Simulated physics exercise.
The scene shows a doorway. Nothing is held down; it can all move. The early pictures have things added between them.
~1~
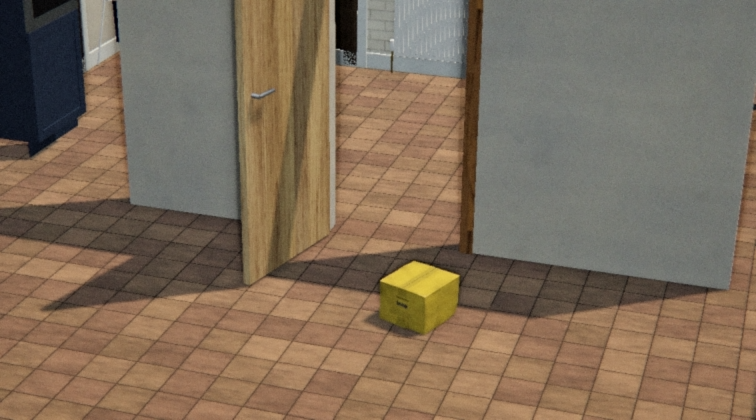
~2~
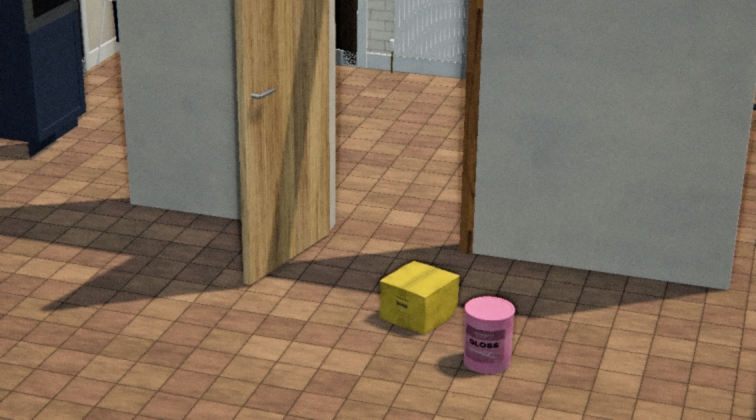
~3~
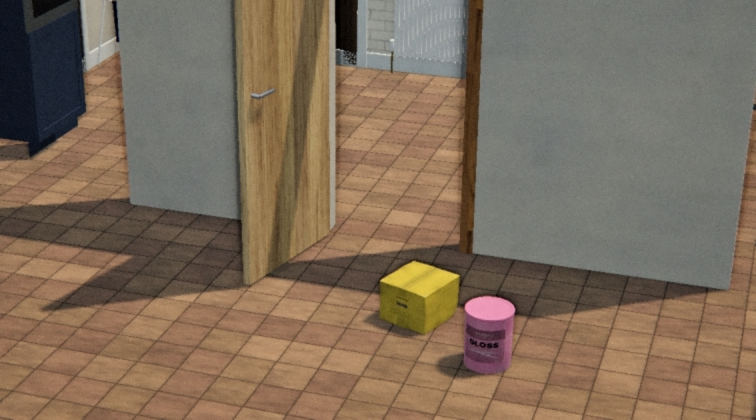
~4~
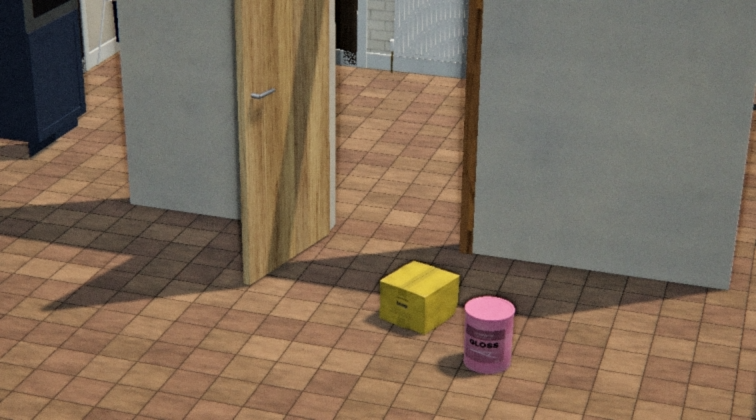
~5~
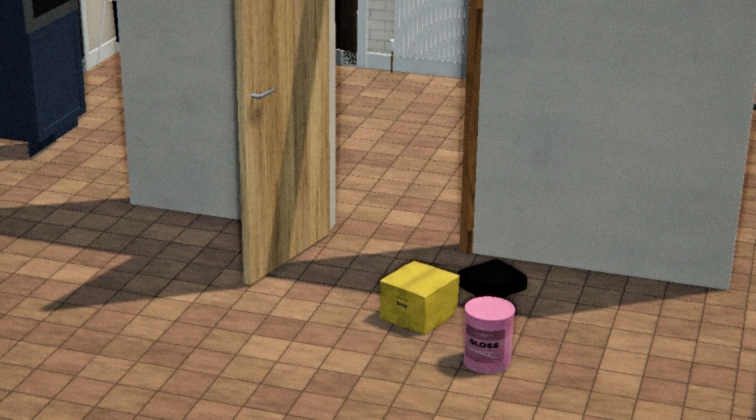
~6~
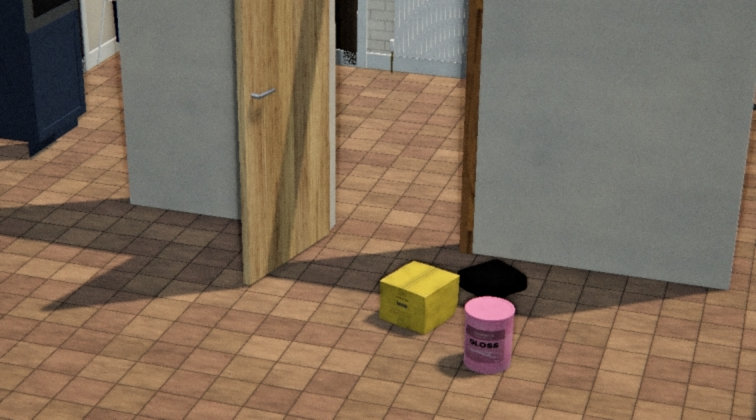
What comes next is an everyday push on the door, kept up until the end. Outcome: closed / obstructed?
Closed.
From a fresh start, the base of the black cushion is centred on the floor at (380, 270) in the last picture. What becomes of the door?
Next, the door gets stuck partway.
Then, 0.90 s later than the last frame, door 82° open.
Then, 1.70 s later than the last frame, door 51° open.
Then, 2.60 s later than the last frame, door 16° open.
When it is over, door 0° open; all 3 as before. End places, in pixels of the last picture, black cushion near (492, 280).
